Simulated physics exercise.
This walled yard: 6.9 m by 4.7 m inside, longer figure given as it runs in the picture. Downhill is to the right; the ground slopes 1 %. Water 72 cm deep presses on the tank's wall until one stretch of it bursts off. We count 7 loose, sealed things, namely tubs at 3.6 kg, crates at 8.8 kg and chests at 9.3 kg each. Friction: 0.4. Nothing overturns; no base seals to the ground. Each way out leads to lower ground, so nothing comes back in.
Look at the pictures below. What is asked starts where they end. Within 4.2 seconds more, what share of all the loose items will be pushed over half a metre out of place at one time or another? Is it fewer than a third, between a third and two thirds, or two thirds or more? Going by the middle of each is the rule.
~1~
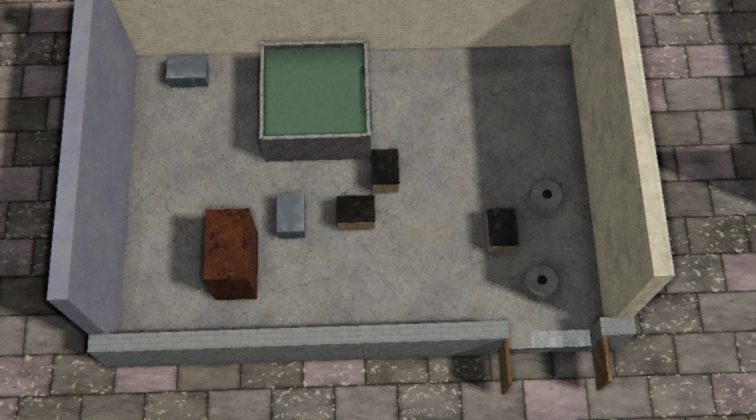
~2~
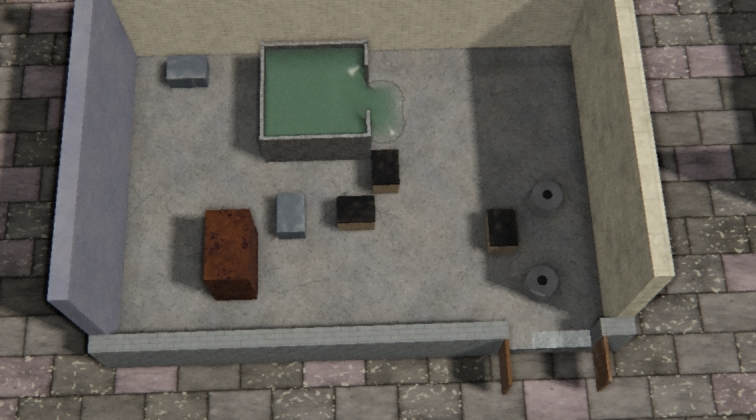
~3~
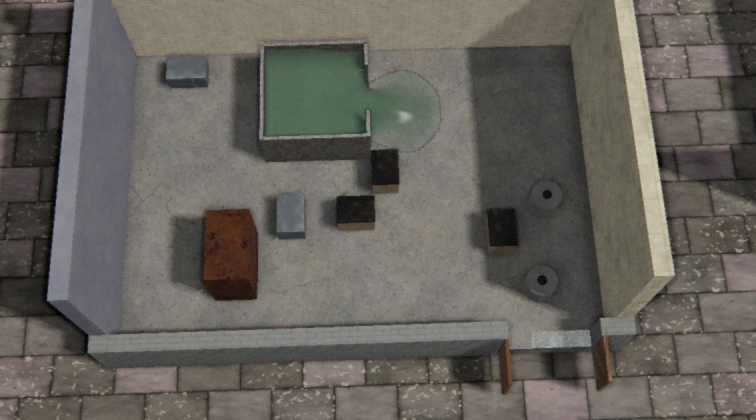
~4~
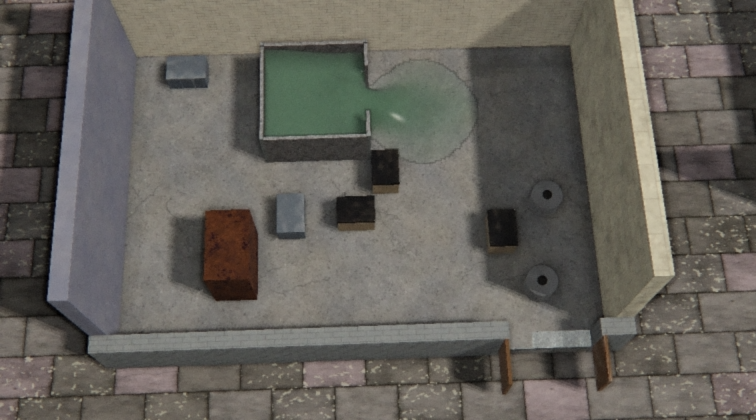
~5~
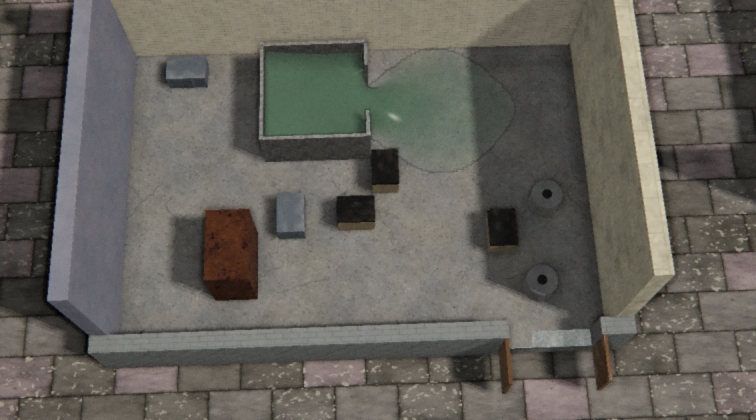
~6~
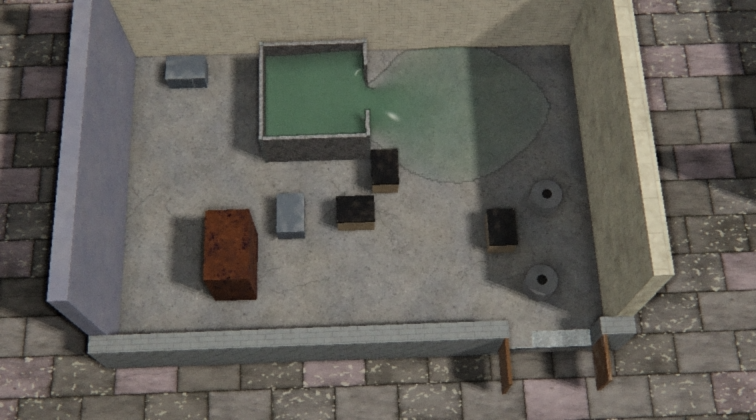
Mid band.
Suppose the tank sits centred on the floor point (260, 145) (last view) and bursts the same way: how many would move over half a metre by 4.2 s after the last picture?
That gives 4 of them.
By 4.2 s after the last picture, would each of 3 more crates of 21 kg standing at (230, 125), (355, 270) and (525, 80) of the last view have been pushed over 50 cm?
Going through them, I'd say falls short, falls short and finally exceeds it.
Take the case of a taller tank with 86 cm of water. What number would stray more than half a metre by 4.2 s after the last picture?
It would come to 3 of them.
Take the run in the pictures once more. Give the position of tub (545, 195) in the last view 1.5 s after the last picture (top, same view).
Estimated pixel: Around (583, 272).
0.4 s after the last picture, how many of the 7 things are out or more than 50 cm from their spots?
Tally at that time: 0.
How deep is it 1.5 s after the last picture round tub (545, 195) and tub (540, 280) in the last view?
Some 7 cm at the first, some 0 cm at the second.
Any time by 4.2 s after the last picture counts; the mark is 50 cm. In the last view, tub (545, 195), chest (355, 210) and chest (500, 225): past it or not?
Listed in sequence: Higher; lower; higher for the last.
Then, 0.4 s after the last picture 0 of 7 are over 50 cm from their spots; 0 afloat.
Then, 1.5 s after the last picture 1 of 7 are over 50 cm from their spots; 0 afloat.
Then, 2.8 s after the last picture 3 of 7 are over 50 cm from their spots; 2 afloat.
Then, 4.2 s after the last picture 3 of 7 are over 50 cm from their spots, and 3 have been at some point; 1 afloat.
